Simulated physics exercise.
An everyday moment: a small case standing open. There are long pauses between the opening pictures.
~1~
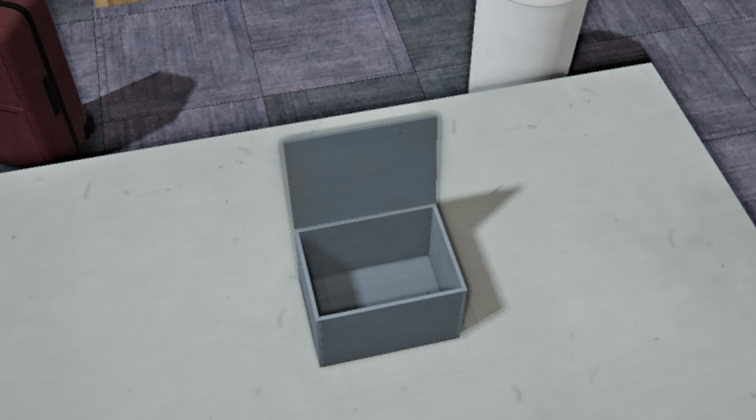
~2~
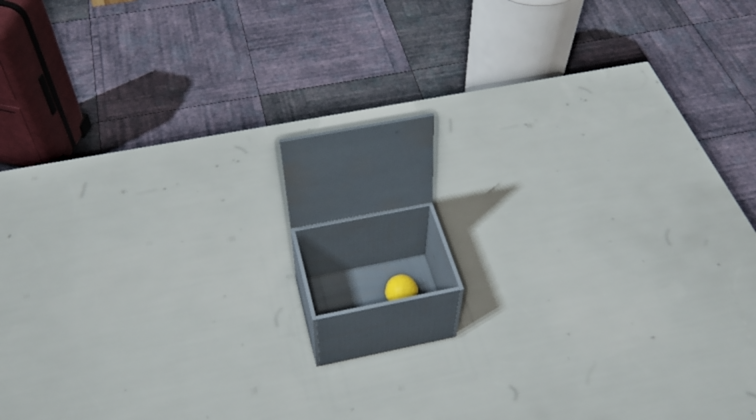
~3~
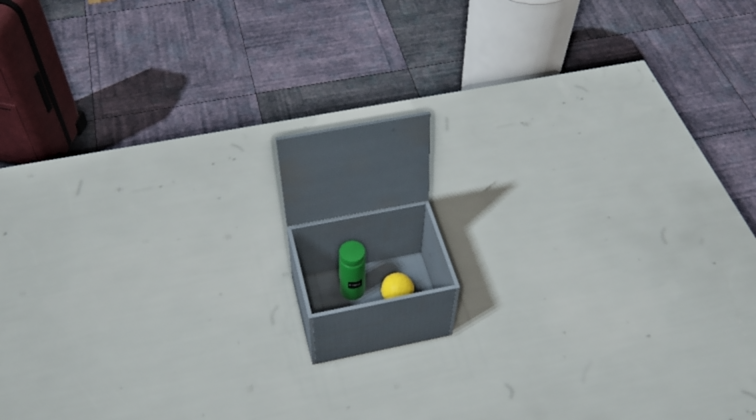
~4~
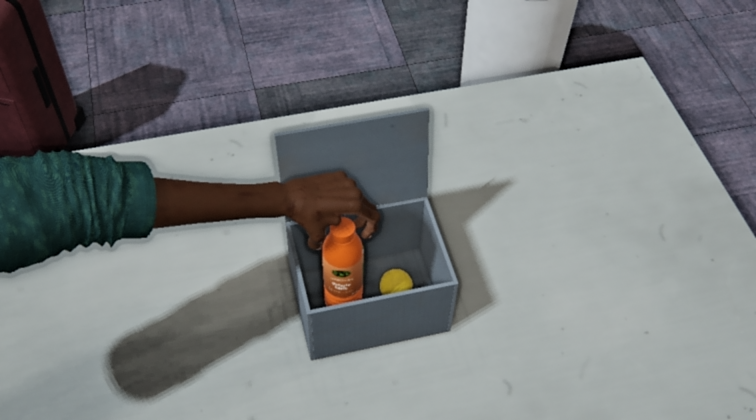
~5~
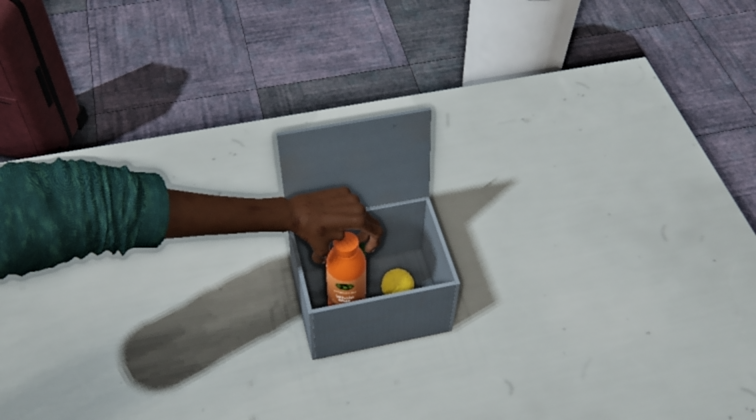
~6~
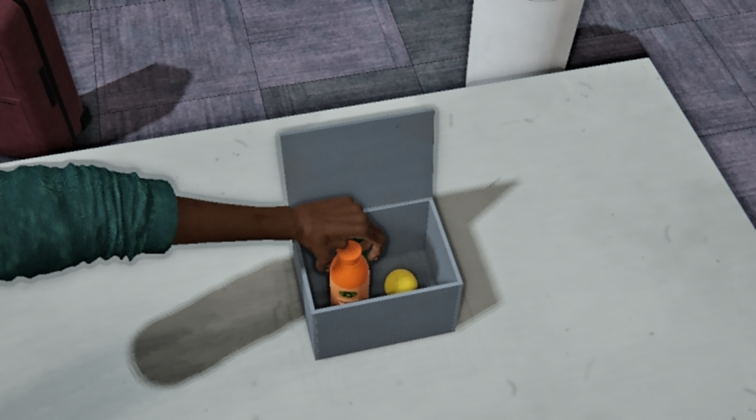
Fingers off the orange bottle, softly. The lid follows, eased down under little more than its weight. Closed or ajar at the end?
It will not close.
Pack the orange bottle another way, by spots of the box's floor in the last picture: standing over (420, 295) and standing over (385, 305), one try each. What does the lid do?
First, it will not close; second, it sits on the rim.
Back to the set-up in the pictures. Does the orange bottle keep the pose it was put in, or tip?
The orange bottle stays as placed.
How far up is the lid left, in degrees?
About 30°.
Then, 1.10 s later than the last frame, lid starting down.
Then, 1.50 s later than the last frame, lid 65° above the rim.
Then, 1.80 s later than the last frame, lid 42° above the rim.
When it is over, lid 32° above the rim; all 3 as before. End places, in pixels of the last picture, orange bottle near (350, 286).
